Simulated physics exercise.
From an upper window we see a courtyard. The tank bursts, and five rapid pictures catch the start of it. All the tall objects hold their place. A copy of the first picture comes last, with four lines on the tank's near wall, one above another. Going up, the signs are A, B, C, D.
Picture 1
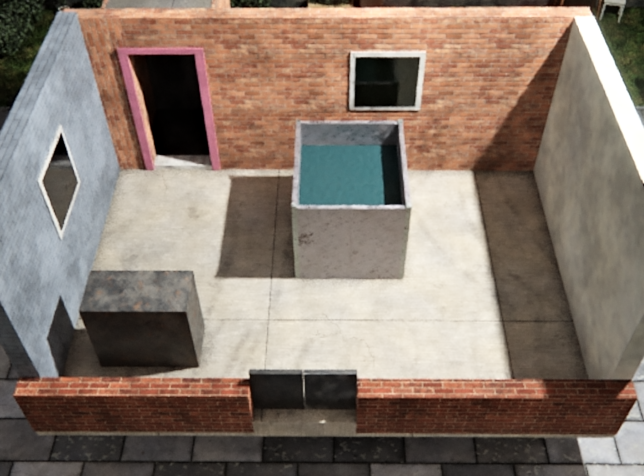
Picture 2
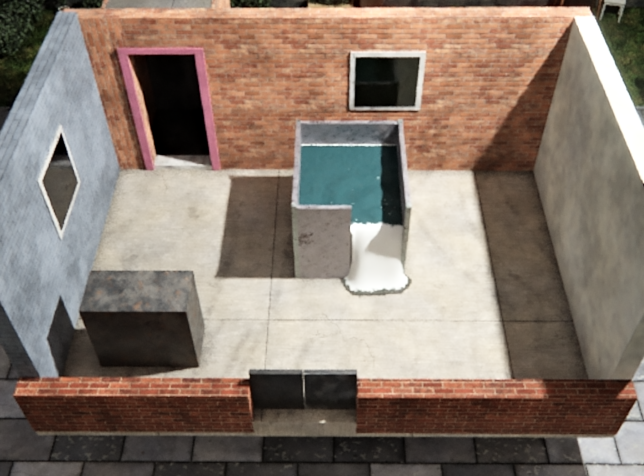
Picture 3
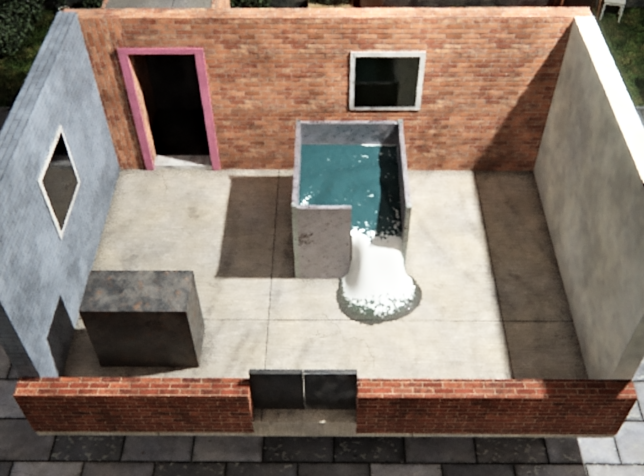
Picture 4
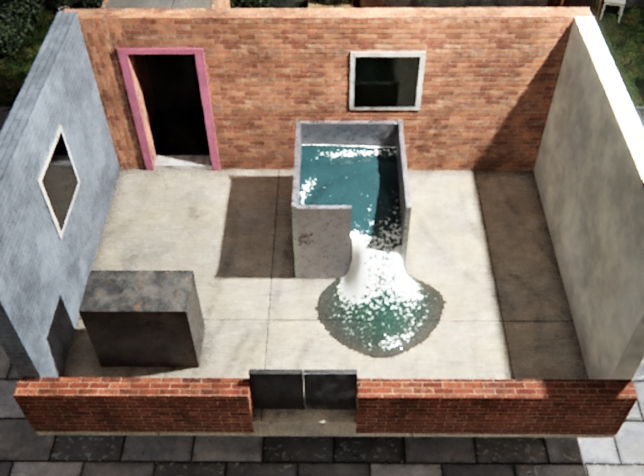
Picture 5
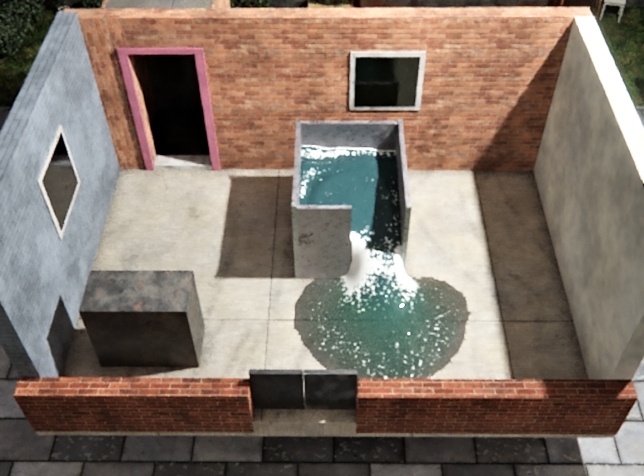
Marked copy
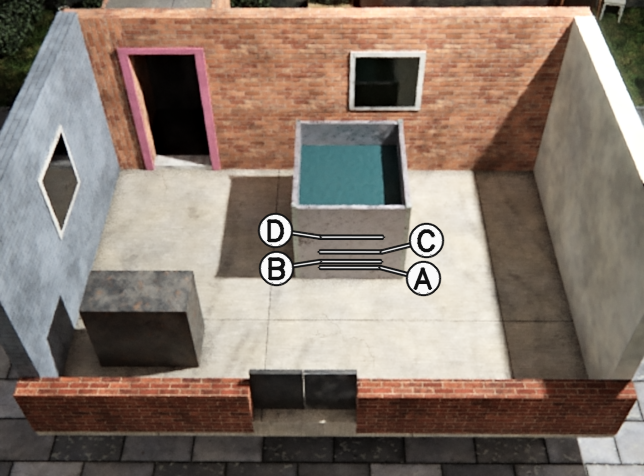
A walled courtyard with a pale concrete floor is seen from high above, the view staying still. A grey tank of teal water stands near the brick back wall, with a pink-framed doorway to its left, a dark block at lower left and a shut dark gate in the low front wall. The right part of the tank's front opens, and white, foaming water pours through the gap and spreads forward into a widening, speckled green pool.
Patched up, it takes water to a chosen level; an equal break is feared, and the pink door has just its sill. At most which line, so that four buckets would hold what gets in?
The answer is level D.
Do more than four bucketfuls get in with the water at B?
No, that is safe.
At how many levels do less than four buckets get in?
All four.
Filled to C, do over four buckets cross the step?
No.
In white, A at (350, 267); B at (350, 261); C at (350, 251); D at (351, 237); from the bottom up A, B, C, D.
With A, nothing gets over.
With B, nothing gets over.
With C, nothing gets over.
With D, a splash gets over, under a bucket.
